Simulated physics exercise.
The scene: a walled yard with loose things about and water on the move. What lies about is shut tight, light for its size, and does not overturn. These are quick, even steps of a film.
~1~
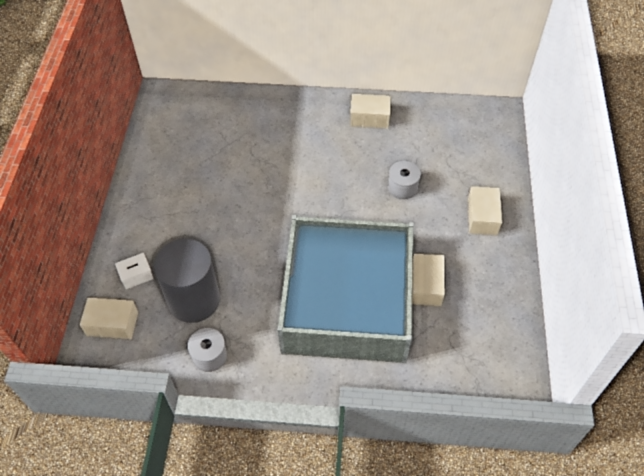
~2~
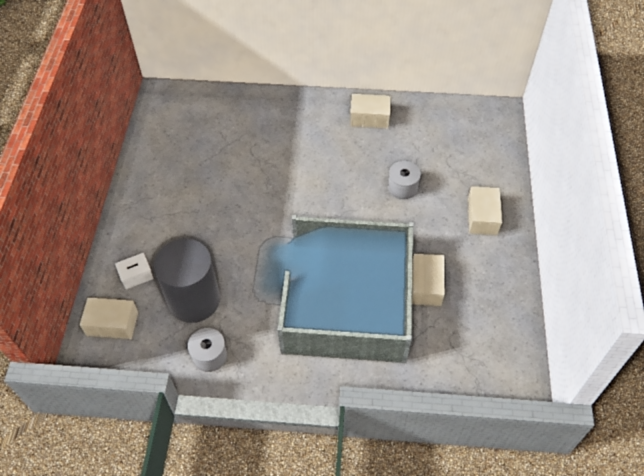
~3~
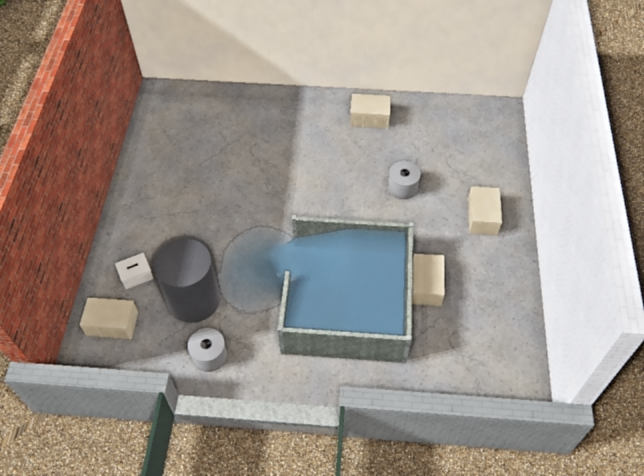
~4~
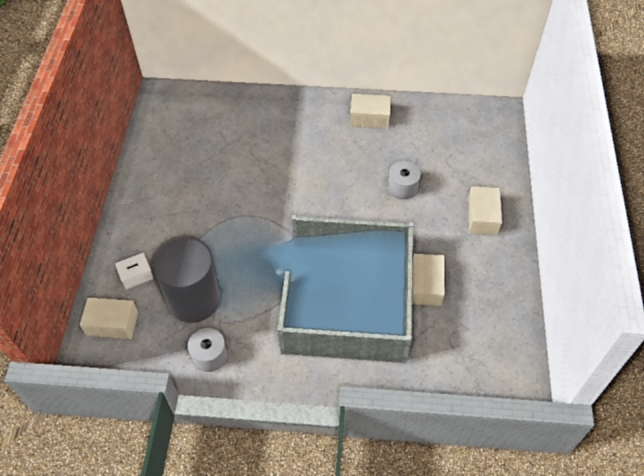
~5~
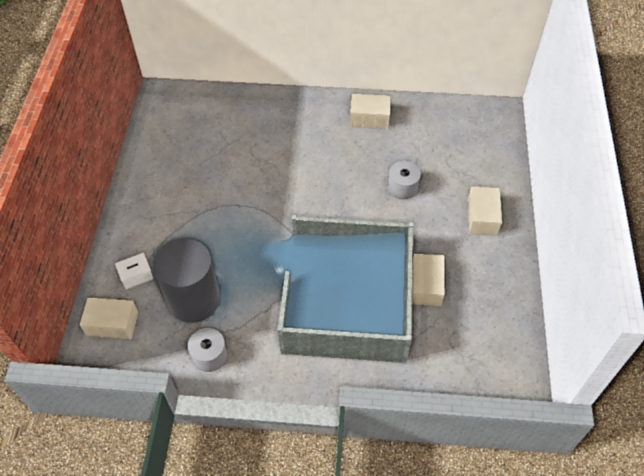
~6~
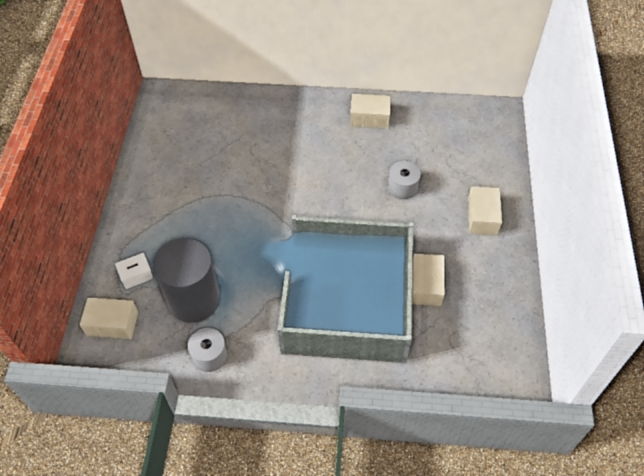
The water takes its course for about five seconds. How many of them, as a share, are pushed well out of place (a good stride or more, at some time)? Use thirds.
Share: Not even a third.
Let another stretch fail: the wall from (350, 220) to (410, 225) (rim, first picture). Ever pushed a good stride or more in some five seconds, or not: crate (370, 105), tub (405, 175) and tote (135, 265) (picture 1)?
In that order: Pushed that far, that far or more, less than that.
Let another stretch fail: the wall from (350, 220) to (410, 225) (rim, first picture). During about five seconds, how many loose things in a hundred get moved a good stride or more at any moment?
About 30 per cent.
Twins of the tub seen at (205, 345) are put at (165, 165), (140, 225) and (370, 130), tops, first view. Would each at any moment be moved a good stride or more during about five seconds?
As listed: Shifted that much, pushed that far, short of that.
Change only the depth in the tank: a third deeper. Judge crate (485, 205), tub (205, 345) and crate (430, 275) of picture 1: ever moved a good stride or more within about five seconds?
In turn: Not that far, moved that far, short of that.
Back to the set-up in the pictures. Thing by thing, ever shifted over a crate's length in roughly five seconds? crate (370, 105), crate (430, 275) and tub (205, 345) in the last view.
As listed: No, no, swept aside.
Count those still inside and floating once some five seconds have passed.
That makes 1.
A moment on, 0 of 7 are well off their spots; 0 afloat.
Next, 1 of 7 are well off their spots; 0 afloat.
Later, 1 of 7 are well off their spots; 0 afloat.
In the end, 2 of 7 are well off their spots, and 2 have been at some point; 1 afloat.
